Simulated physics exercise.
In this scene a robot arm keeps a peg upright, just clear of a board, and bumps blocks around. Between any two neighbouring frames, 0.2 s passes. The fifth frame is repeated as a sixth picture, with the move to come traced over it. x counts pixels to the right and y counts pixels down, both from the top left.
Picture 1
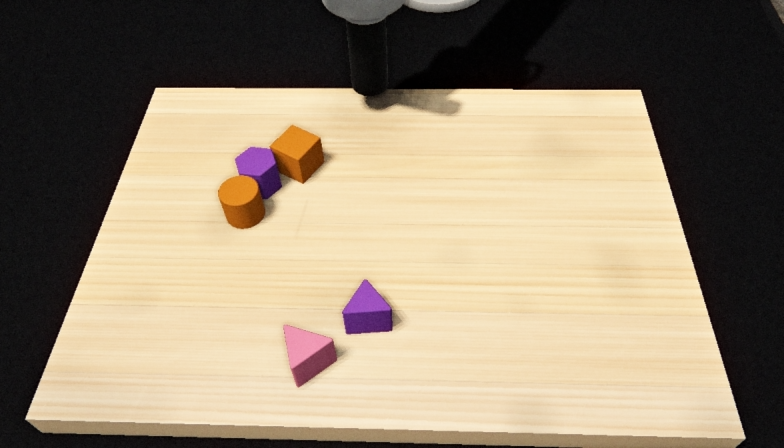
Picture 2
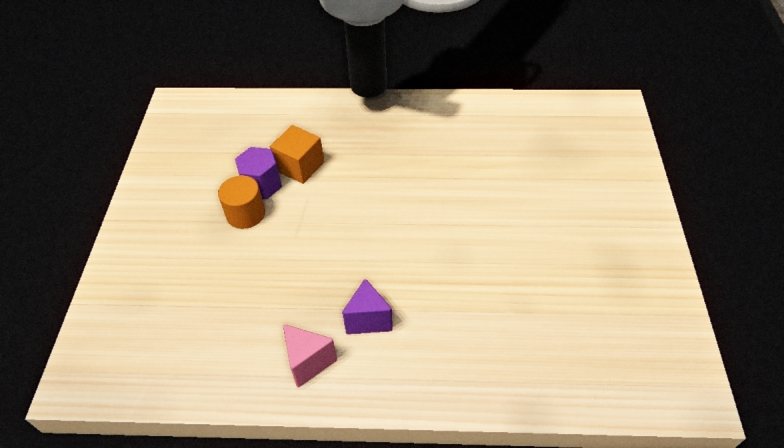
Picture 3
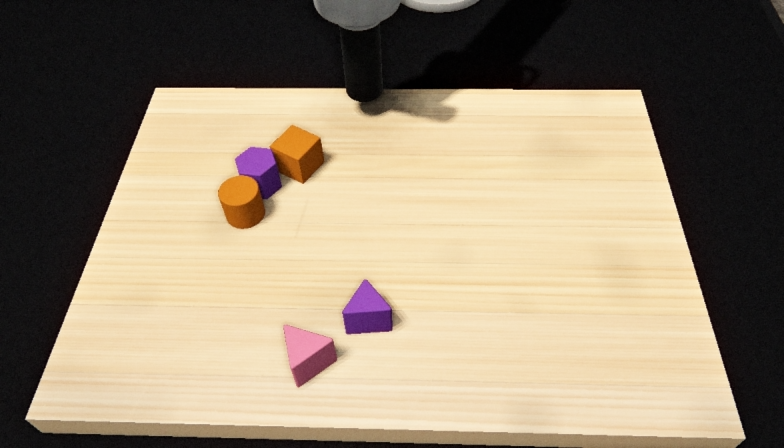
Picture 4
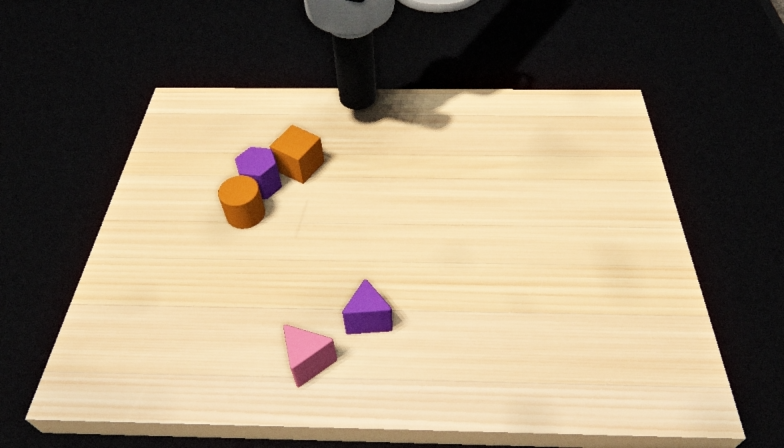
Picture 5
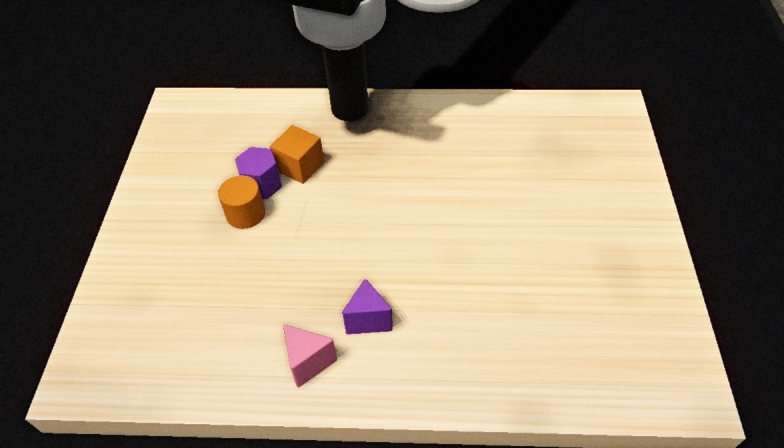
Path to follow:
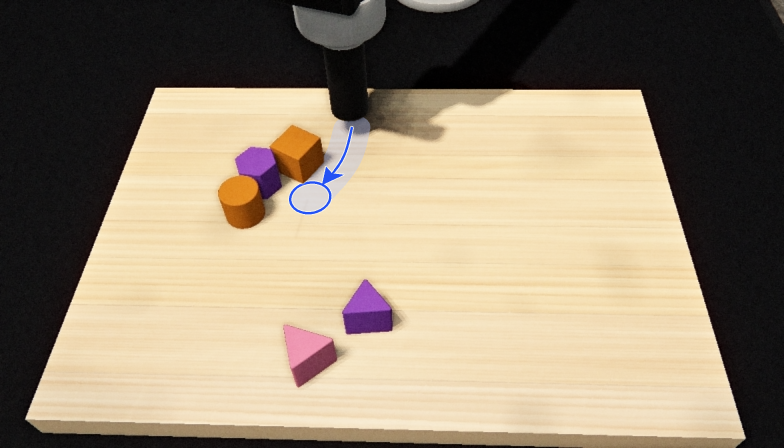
The video shows a black peg at the far edge of a pale wooden board holding five orange, purple and pink blocks. The peg moves slightly left and toward the viewer, while all the blocks stay still.
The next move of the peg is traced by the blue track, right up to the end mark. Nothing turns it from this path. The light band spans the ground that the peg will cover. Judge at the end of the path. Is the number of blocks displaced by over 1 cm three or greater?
Short answer: No.
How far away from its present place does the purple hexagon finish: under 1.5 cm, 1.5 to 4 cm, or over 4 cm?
The purple hexagon ends up a moderate distance away, 1.5 to 4 cm.
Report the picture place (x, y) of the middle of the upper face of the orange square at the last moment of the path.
It ends at (276, 155).
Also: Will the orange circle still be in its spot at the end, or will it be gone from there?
Stays where it is.
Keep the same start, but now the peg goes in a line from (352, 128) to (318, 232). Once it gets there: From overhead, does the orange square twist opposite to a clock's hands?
No - that is not the case.
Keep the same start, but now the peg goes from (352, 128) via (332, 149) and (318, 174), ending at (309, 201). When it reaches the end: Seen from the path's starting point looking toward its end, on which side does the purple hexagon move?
Rightward.
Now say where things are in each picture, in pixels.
In the first picture, lower end of the peg at (370, 85), tops of blocks, orange circle at (238, 189), purple hexagon at (255, 160), orange square at (295, 141).
In the second picture, peg at (369, 86), blocks as before.
In the third picture, peg at (364, 90), blocks as before.
In the fourth picture, peg at (358, 98), blocks as before.
In the fifth picture, peg at (350, 109), orange circle at (238, 189), purple hexagon at (255, 160), orange square at (295, 141).
The drawn path runs from (352, 128) via (346, 151) and (331, 175), ending at (310, 198).
What follows on the original path. One third of the way, peg at (343, 134); nothing pushed yet.
Two thirds of the way, peg at (328, 157); purple hexagon at (247, 160); orange square at (284, 147), turned 35° clockwise.
At the end, peg at (307, 179); orange circle not moved; purple hexagon at (231, 159), turned 15° anticlockwise; orange square at (276, 155), turned 85° clockwise.
